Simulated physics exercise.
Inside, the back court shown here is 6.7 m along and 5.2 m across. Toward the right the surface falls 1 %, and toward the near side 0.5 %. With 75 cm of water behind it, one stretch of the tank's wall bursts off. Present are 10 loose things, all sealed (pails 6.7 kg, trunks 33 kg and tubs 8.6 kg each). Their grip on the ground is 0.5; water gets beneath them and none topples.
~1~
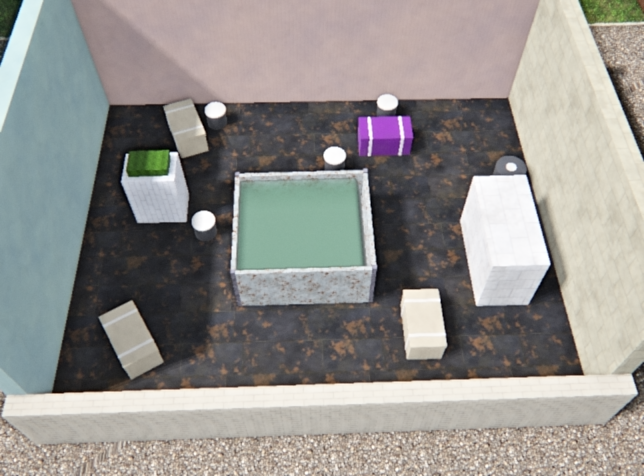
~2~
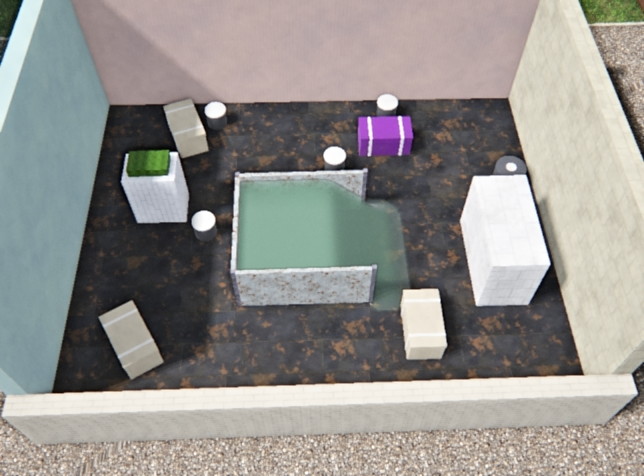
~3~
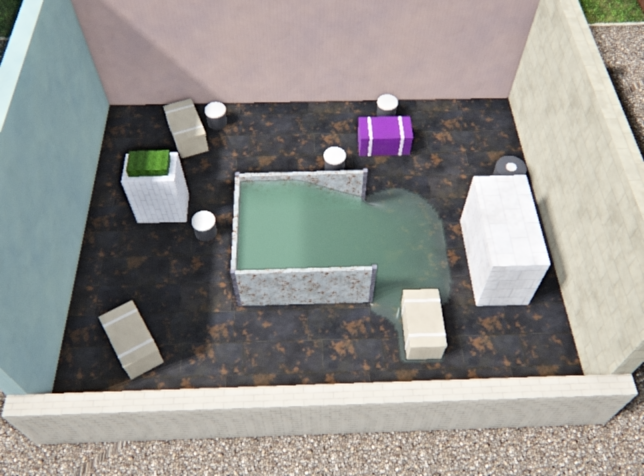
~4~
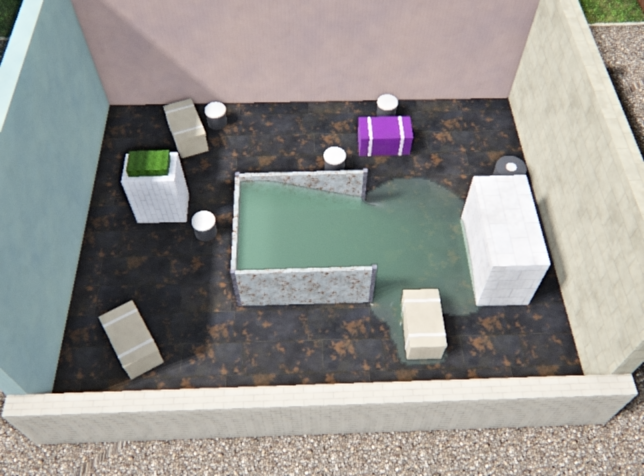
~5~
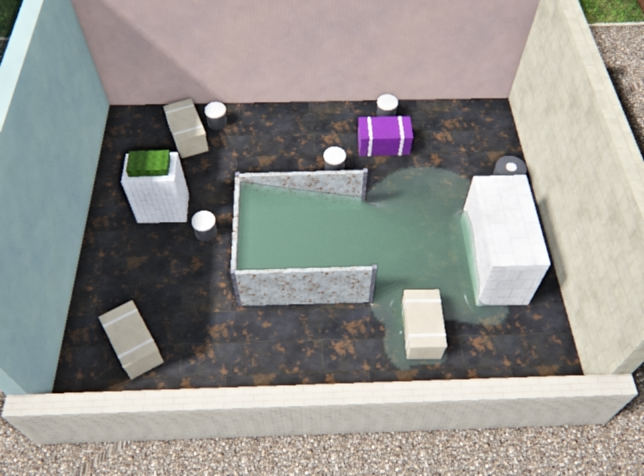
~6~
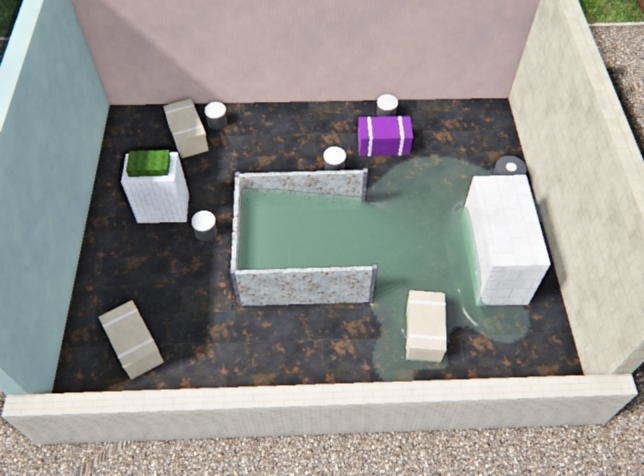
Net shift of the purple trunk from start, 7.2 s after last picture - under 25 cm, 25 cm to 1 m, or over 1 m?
Net shift: Over 1 m.
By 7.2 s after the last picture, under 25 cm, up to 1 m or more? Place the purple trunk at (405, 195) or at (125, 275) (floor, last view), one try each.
Taken in turn, it is carried a long way and then stays almost motionless.
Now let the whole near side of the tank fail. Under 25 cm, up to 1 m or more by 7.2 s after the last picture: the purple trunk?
Outcome for the purple trunk: No real movement.
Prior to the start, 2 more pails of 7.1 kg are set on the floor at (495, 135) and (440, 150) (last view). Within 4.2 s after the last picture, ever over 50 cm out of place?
Beyond the mark, beyond the mark.
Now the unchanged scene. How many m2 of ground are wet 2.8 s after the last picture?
Roughly 22 m2.
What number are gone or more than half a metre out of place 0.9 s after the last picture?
At that moment it comes to 2.
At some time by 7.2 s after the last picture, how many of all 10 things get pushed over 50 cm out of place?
All told, that gives 6.
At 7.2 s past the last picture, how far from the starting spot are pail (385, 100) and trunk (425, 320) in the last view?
In that order: 200 cm, 150 cm.
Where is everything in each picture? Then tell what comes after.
The first picture shows the purple trunk at (385, 127), on the bottom; 2.5 m2 under water; 0 of 10 have shifted.
The second picture shows the purple trunk at (385, 127), on the bottom; water covers 3.5 m2; 0 of 10 have shifted.
The third picture shows the purple trunk at (385, 127) rests on the ground; 4.7 m2 under water; 0 of 10 have shifted.
The fourth picture shows the purple trunk at (385, 127), on the bottom; water covers 5.9 m2; 0 of 10 have shifted.
The fifth picture shows the purple trunk at (385, 127), on the bottom; 6.8 m2 under water; 0 of 10 have shifted.
The sixth picture shows the purple trunk at (385, 127) rests on the ground; water covers 8.0 m2; 0 of 10 have shifted.
Then, 0.9 s after the last picture the purple trunk is near (385, 127), 0.0 m from its start, aground; 1 afloat.
Then, 2.8 s after the last picture the purple trunk is near (384, 130), 0.1 m from its start, aground; 1 afloat.
Then, 4.8 s after the last picture the purple trunk is near (339, 128), 0.7 m from its start, aground; 0 afloat.
Then, 7.2 s after the last picture the purple trunk is near (288, 123), 1.5 m from its start, aground; 2 afloat.
